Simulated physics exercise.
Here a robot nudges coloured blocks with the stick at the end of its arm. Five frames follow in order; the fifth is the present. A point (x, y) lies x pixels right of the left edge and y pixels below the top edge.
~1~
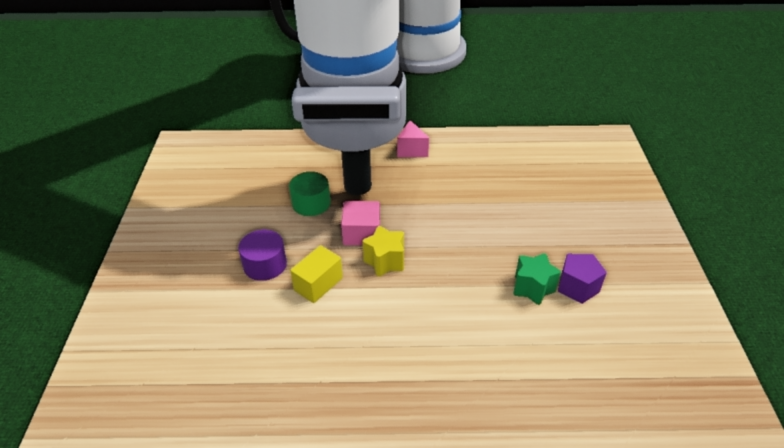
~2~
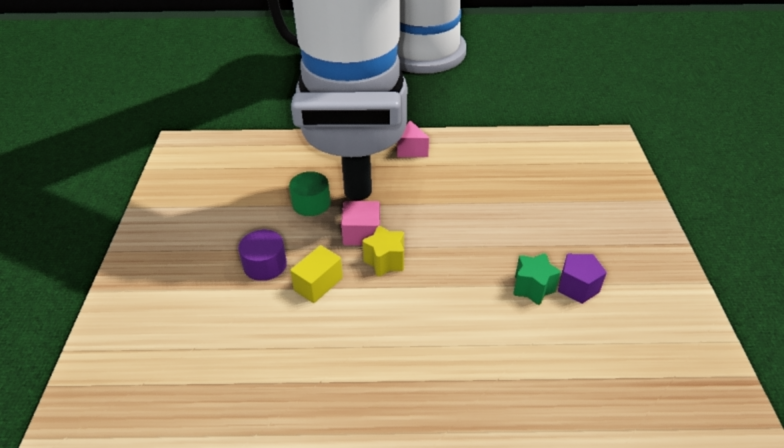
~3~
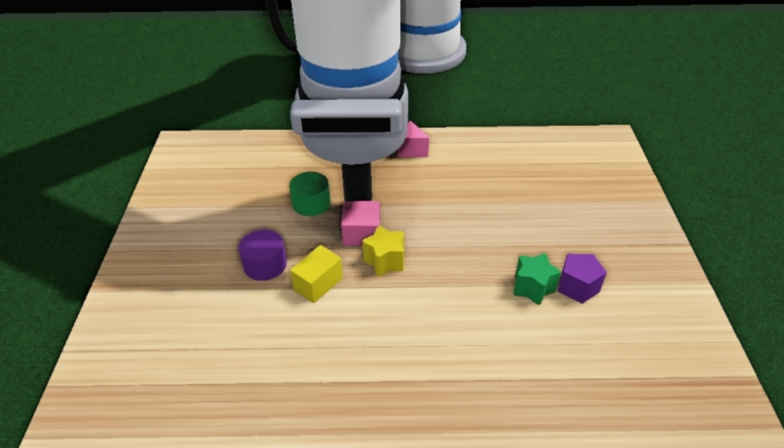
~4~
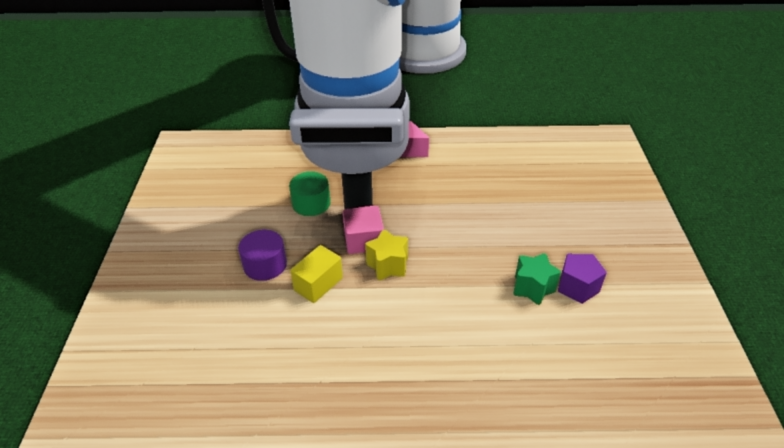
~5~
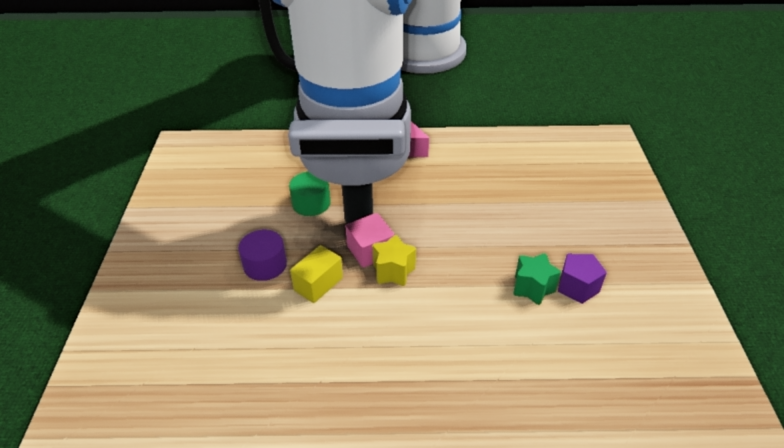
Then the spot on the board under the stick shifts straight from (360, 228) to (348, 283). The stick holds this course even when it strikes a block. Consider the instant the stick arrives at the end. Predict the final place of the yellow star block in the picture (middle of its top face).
Final place: (422, 273).
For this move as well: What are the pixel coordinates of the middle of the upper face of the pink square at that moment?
My estimate: (381, 270).
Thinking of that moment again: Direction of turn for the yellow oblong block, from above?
Looking from above, the answer is clockwise.
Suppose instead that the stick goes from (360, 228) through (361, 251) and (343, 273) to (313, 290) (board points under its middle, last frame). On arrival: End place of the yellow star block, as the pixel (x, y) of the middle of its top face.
I'd expect the centre of its top face to be at (415, 274).
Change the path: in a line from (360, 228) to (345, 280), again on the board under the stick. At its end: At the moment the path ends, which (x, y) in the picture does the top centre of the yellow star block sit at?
It comes to (418, 271).
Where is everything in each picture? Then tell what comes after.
The first frame shows lower end of the stick (358, 187), tops of blocks, green round block (309, 183), yellow oblong block (316, 263), pink square (361, 213), yellow star block (385, 241).
The second frame shows stick (358, 192), blocks as before.
The third frame shows stick (358, 199), blocks as before.
The fourth frame shows stick (359, 207), pink square (363, 219), yellow star block (388, 245).
The fifth frame shows stick (359, 218), green round block (309, 183), yellow oblong block (316, 263), pink square (370, 229), yellow star block (393, 251).
The first path, step by step. Halfway along, stick (353, 244); pink square (374, 255), turned 25° anticlockwise; yellow star block (410, 267), turned 25° anticlockwise.
At the end, stick (347, 273); green round block not moved; yellow oblong block (307, 271), turned 35° clockwise; pink square (381, 270), turned 45° anticlockwise; yellow star block (422, 273), turned 45° anticlockwise.
